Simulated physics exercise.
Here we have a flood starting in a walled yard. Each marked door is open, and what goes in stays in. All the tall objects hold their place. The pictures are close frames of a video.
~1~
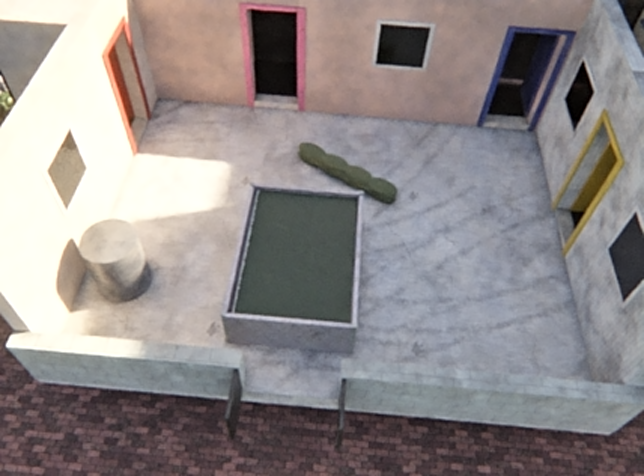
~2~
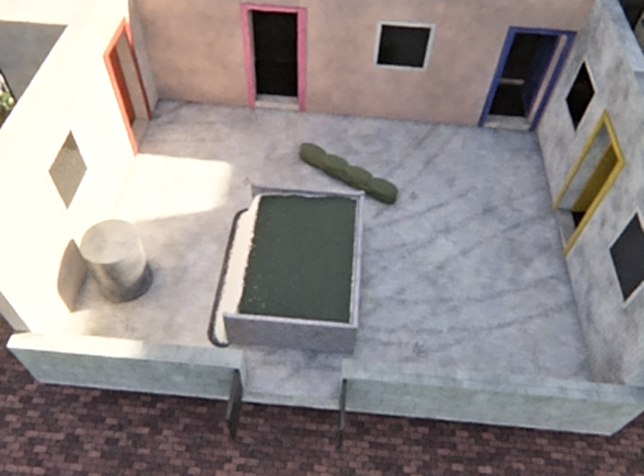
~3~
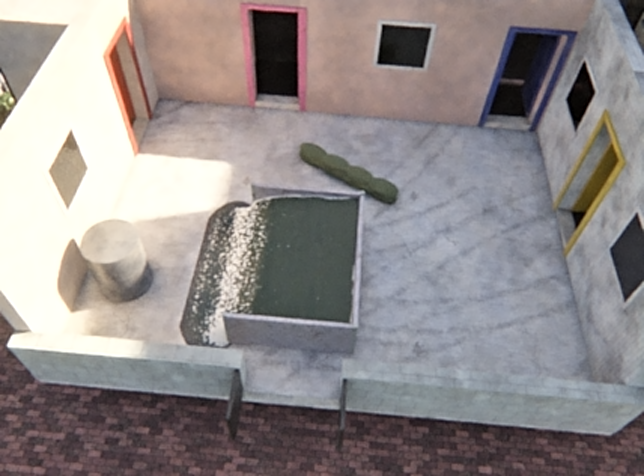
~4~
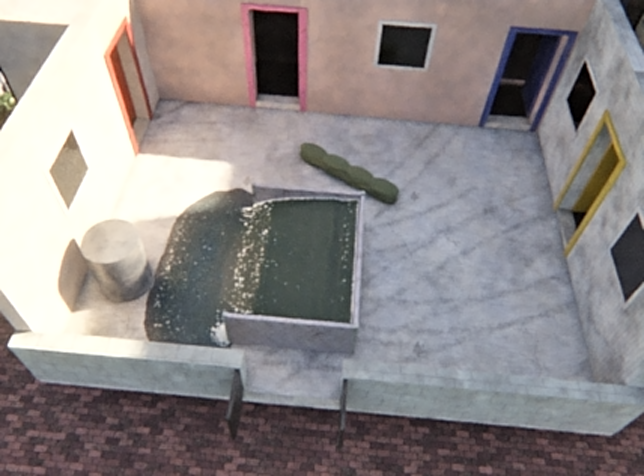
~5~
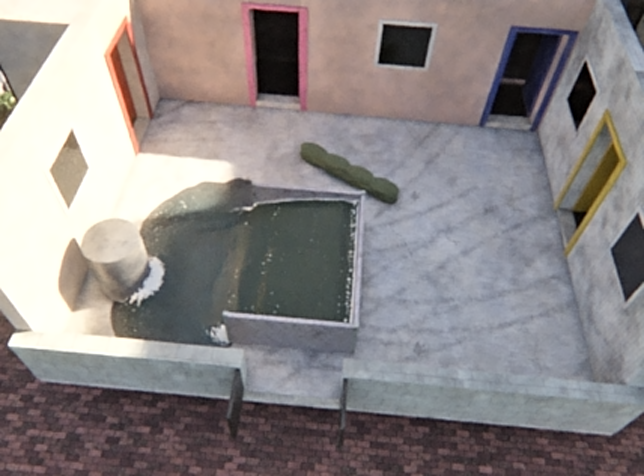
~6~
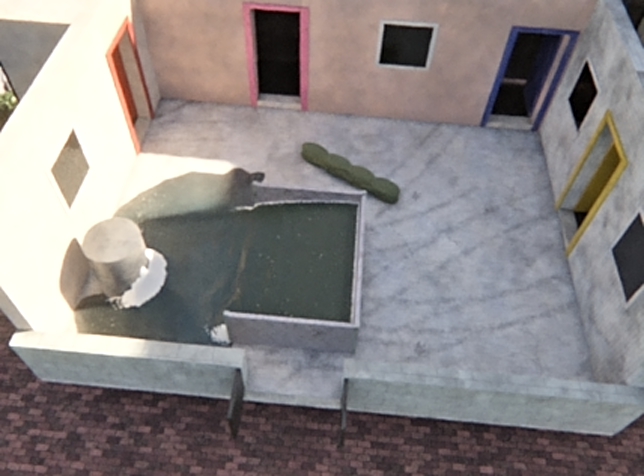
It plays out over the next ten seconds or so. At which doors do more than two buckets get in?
The yellow door stays under that; the pink door stays under that; the red door takes more than that; the blue door stays under that.
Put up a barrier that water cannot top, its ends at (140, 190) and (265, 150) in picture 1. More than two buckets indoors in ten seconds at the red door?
In short: The red door stays under.
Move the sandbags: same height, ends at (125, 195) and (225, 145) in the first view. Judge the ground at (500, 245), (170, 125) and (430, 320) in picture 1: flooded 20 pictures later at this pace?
In that order: Dry, wet, dry.
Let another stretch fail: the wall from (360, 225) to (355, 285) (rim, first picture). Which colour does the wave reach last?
Last comes the red-painted one.
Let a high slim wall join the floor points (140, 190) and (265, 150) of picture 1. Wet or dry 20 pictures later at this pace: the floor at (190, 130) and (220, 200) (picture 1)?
In turn: Under water, wet.
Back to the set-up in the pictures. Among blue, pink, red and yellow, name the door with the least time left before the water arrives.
I say the red door.
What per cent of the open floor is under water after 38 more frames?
About 75 per cent.
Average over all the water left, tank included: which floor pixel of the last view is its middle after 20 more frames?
Around (202, 237).
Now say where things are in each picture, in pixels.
The first frame shows the open tank at (299, 252) is whole and still.
In the second frame, the front is at (225, 344), out from the gap at (245, 263).
In the third frame, water pours out at (245, 265) and has run to a hidden place.
In the fourth frame, the front is at a hidden place, out from the gap at (246, 266).
In the fifth frame, the front is at a hidden place, out from the gap at (246, 266).
In the sixth frame, water pours out at (247, 266) and has run to (81, 314).
A moment on, water covers 25 % of the floor; the yellow door not reached, the pink door not reached, the red door not reached, the blue door not reached.
Next, water covers 30 % of the floor; the yellow door not reached, the pink door not reached, the red door under two buckets in, the blue door not reached.
Then, water covers 40 % of the floor; the yellow door not reached, the pink door wet at the sill, nothing in, the red door over two buckets in, the blue door not reached.
Later, water covers 75 % of the floor; the yellow door not reached, the pink door under two buckets in, the red door over two buckets in, the blue door wet at the sill, nothing in.
In the end, water covers 95 % of the floor; the yellow door under two buckets in, the pink door under two buckets in, the red door over two buckets in, the blue door under two buckets in.
